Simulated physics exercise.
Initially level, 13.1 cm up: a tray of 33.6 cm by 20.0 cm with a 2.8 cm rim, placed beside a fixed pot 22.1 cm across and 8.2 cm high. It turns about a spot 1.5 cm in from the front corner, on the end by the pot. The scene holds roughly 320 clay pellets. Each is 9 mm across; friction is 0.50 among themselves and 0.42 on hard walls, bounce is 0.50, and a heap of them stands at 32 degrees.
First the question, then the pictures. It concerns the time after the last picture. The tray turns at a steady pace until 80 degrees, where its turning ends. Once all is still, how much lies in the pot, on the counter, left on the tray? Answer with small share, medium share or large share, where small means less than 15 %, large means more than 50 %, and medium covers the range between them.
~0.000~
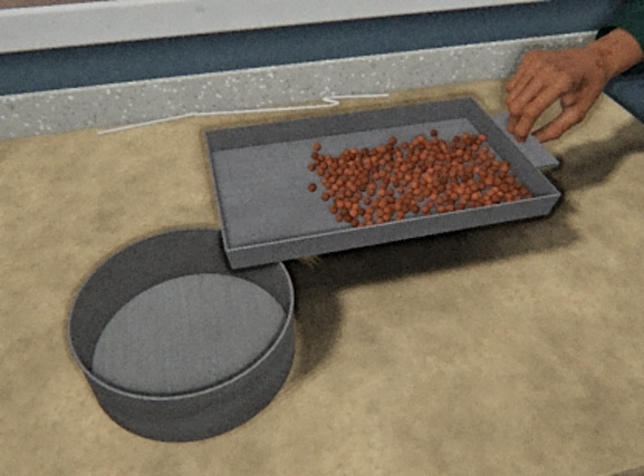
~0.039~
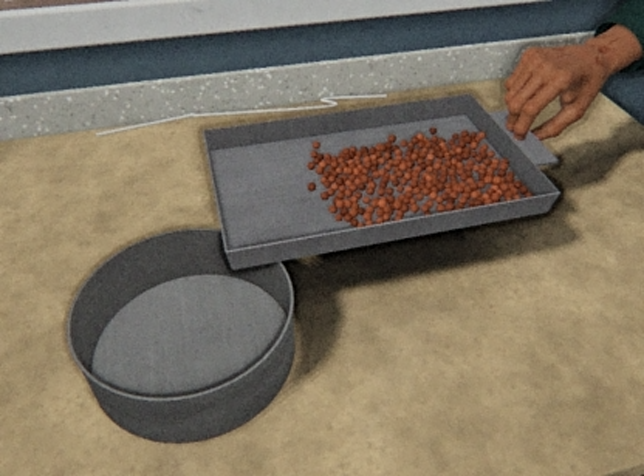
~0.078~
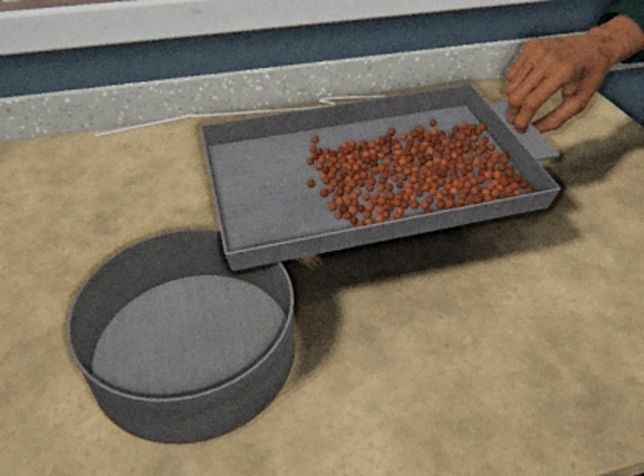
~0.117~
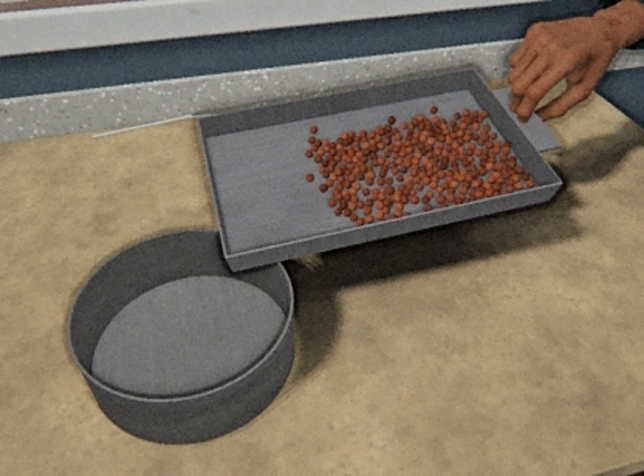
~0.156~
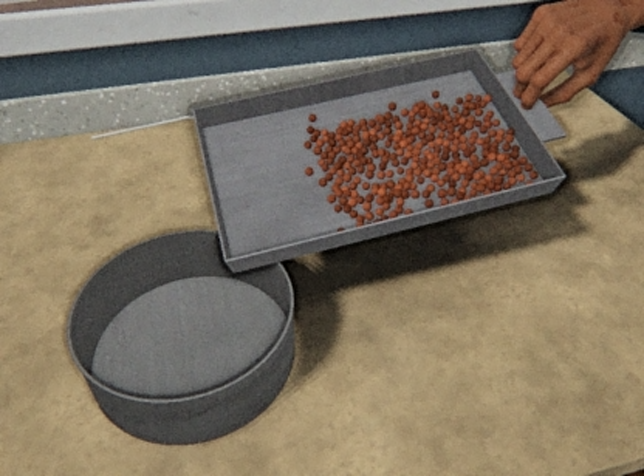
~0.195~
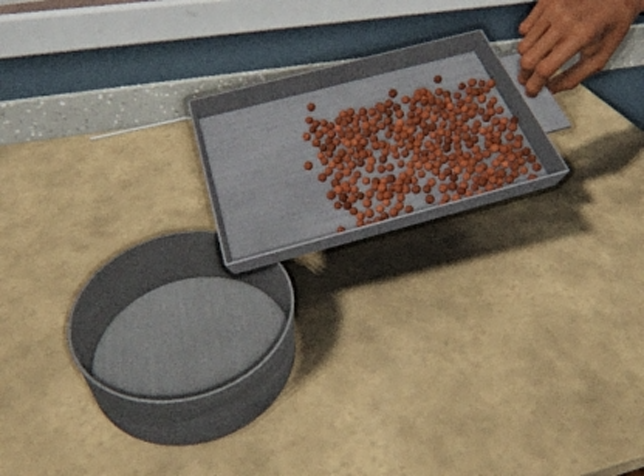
Pot - medium share; counter - medium share; left on the tray - medium share.
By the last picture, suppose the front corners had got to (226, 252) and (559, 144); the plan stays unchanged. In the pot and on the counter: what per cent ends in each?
Pot: 30, counter: 5.
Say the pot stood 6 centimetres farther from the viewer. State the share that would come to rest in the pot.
Expect something close to 0 per cent.
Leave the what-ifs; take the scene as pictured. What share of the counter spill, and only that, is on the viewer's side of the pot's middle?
About 100 percent of the spill.
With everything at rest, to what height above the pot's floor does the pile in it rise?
Around 1.5 cm above the floor.
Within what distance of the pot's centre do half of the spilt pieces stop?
Distance: Some 20 cm.
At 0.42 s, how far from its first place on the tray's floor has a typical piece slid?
About 3 cm.
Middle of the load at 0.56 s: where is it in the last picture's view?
Approximately (405, 174) in the last view.
After 0.42 s, tilt 51 degrees; the tray holds 100 %, the pot 0 %.
Then, at 0.56 s, tilt 71 degrees; the tray holds 100 %, the pot 0 %.
After 0.84 s, tilt 80 degrees; the tray holds 60 %, the pot 15 %.
At rest (2.3 s), pot 30 %, counter 40 %, tray 35 %.
